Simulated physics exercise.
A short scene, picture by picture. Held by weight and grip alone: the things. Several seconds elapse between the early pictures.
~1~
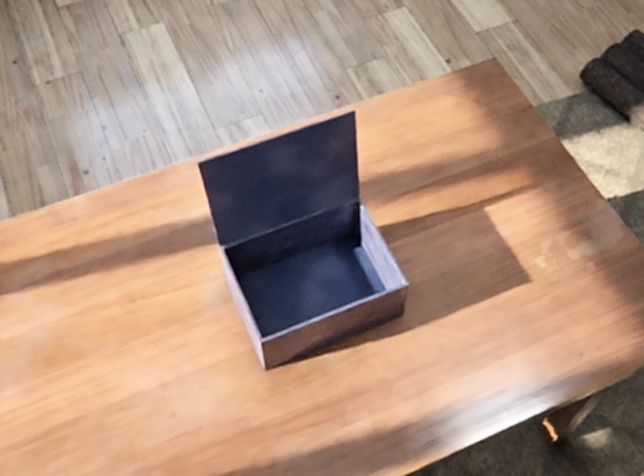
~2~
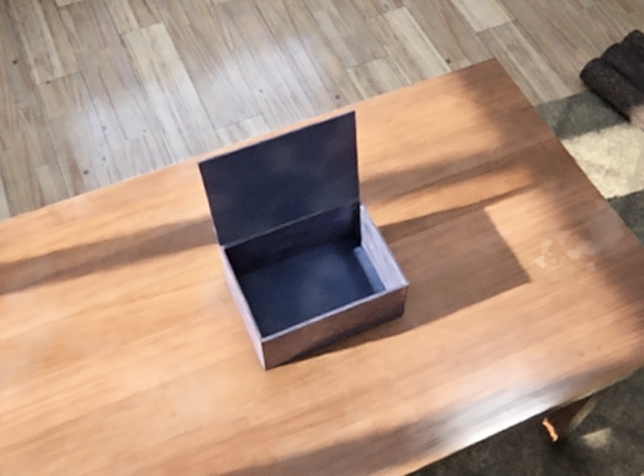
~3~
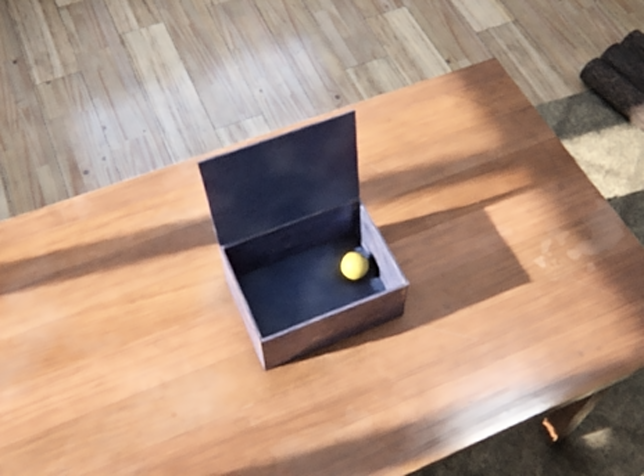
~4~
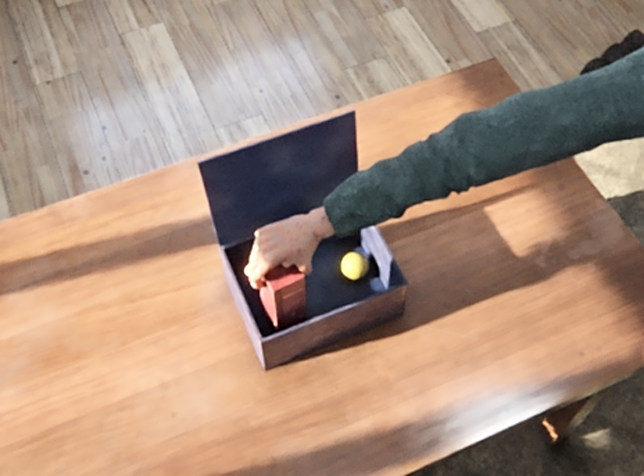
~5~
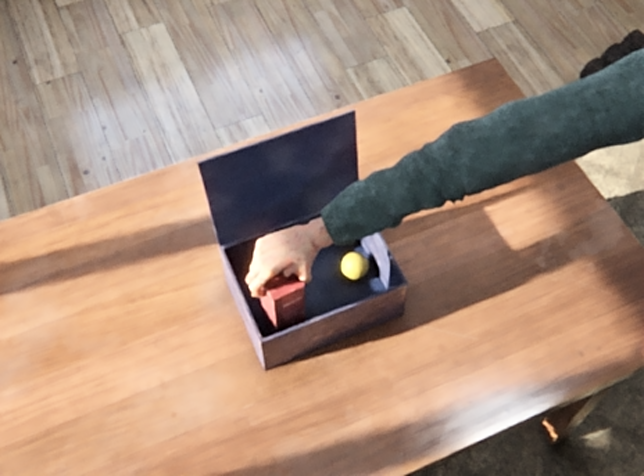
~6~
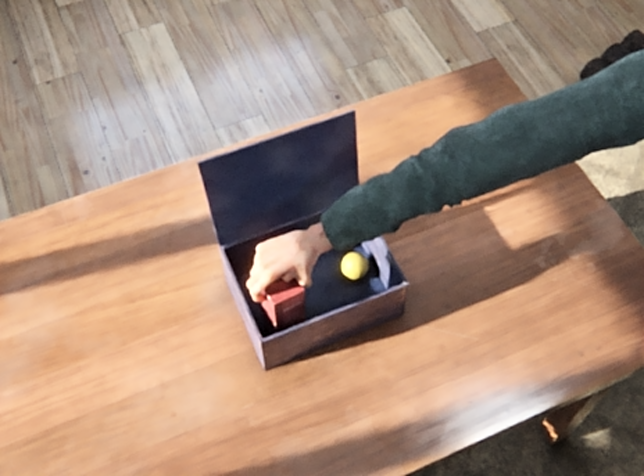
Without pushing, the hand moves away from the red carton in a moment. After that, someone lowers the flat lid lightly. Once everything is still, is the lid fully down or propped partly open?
The lid is going to stay parted from the rim.
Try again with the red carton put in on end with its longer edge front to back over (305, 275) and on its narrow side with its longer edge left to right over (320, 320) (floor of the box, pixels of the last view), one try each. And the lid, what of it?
On the first try the lid remains open; on the second it comes fully down.
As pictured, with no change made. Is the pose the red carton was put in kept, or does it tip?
Simply put, the red carton remains unturned.
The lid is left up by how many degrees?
Roughly 30°.
Then, 1.10 s after the last picture, lid starting down.
Then, 1.50 s after the last picture, lid 66° above the rim.
Then, 1.80 s after the last picture, lid 43° above the rim.
At rest, lid 31° above the rim; both in place. Seen from the same camera at the end, red carton near (284, 310).
